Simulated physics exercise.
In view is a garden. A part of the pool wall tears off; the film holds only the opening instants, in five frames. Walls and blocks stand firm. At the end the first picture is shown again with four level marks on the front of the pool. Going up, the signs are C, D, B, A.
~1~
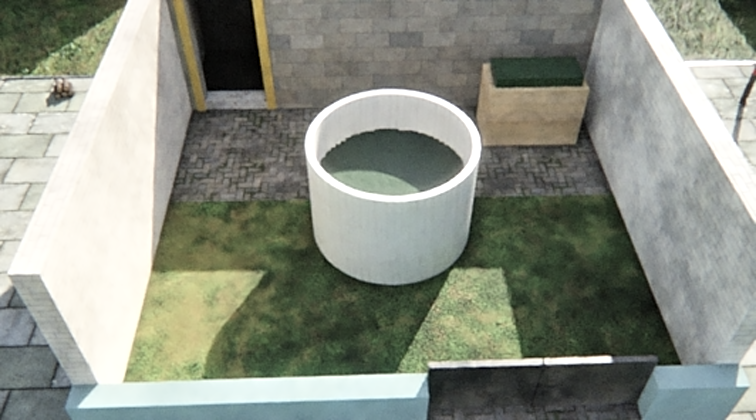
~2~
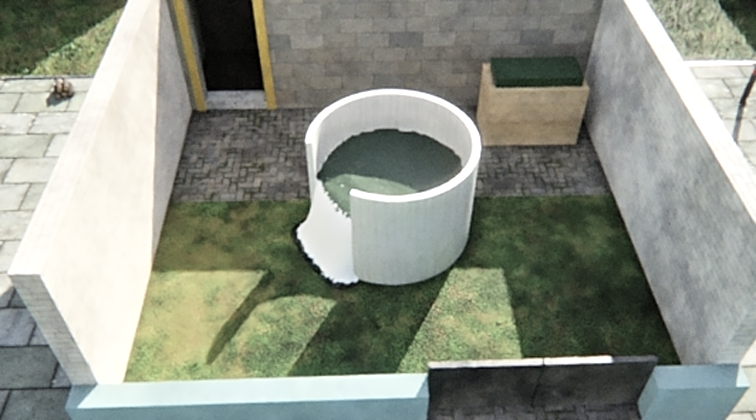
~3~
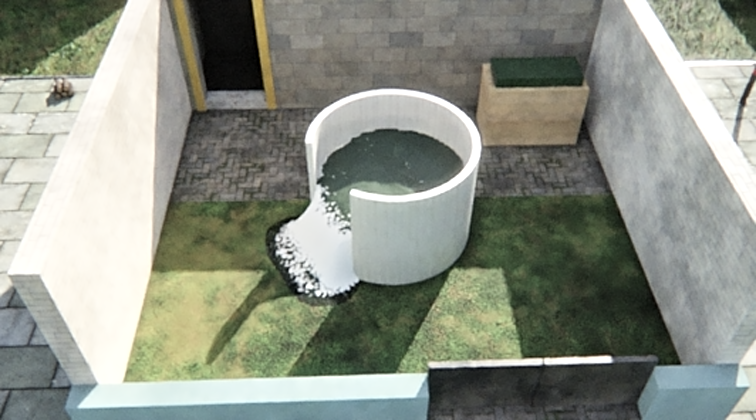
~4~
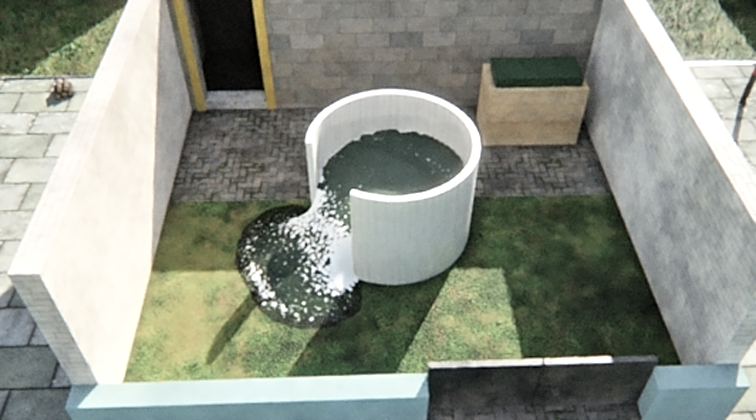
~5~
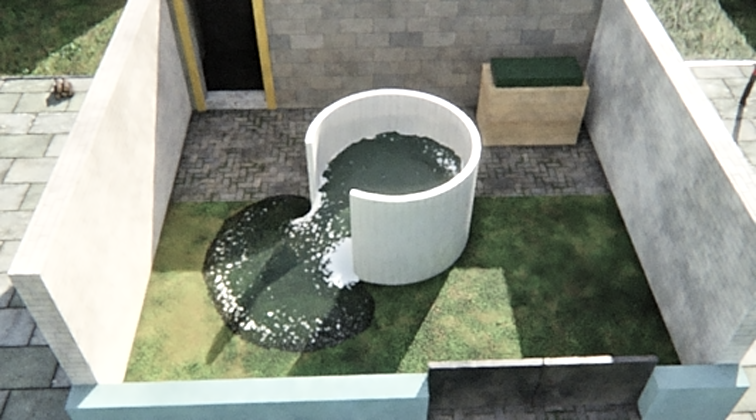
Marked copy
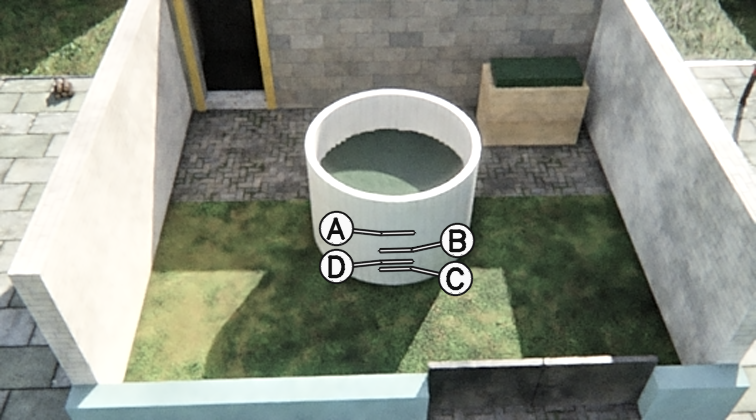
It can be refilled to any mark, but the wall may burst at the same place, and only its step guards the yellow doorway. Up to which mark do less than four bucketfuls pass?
It is A.
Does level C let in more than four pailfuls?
No, not at all.
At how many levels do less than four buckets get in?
All of the four.
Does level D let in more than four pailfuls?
No, that is safe.
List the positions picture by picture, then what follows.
In the first frame, water in the pool at rest, its middle at (392, 176); foot of the yellow doorway at (237, 109); shut gate at (540, 367).
In the second frame, front seen at (306, 223), 1 % of the ground wet.
In the third frame, front seen at (276, 228), 3 % of the ground wet.
In the fourth frame, front seen at (290, 320), 7 % of the ground wet.
In the fifth frame, front seen at (249, 335), 12 % of the ground wet.
On the marked copy, A at (397, 233); B at (396, 250); C at (396, 268); D at (396, 261); from the bottom up C, D, B, A.
If A is chosen, a bucket or two gets in.
If B is chosen, nothing gets over.
If C is chosen, nothing gets over.
If D is chosen, nothing gets over.
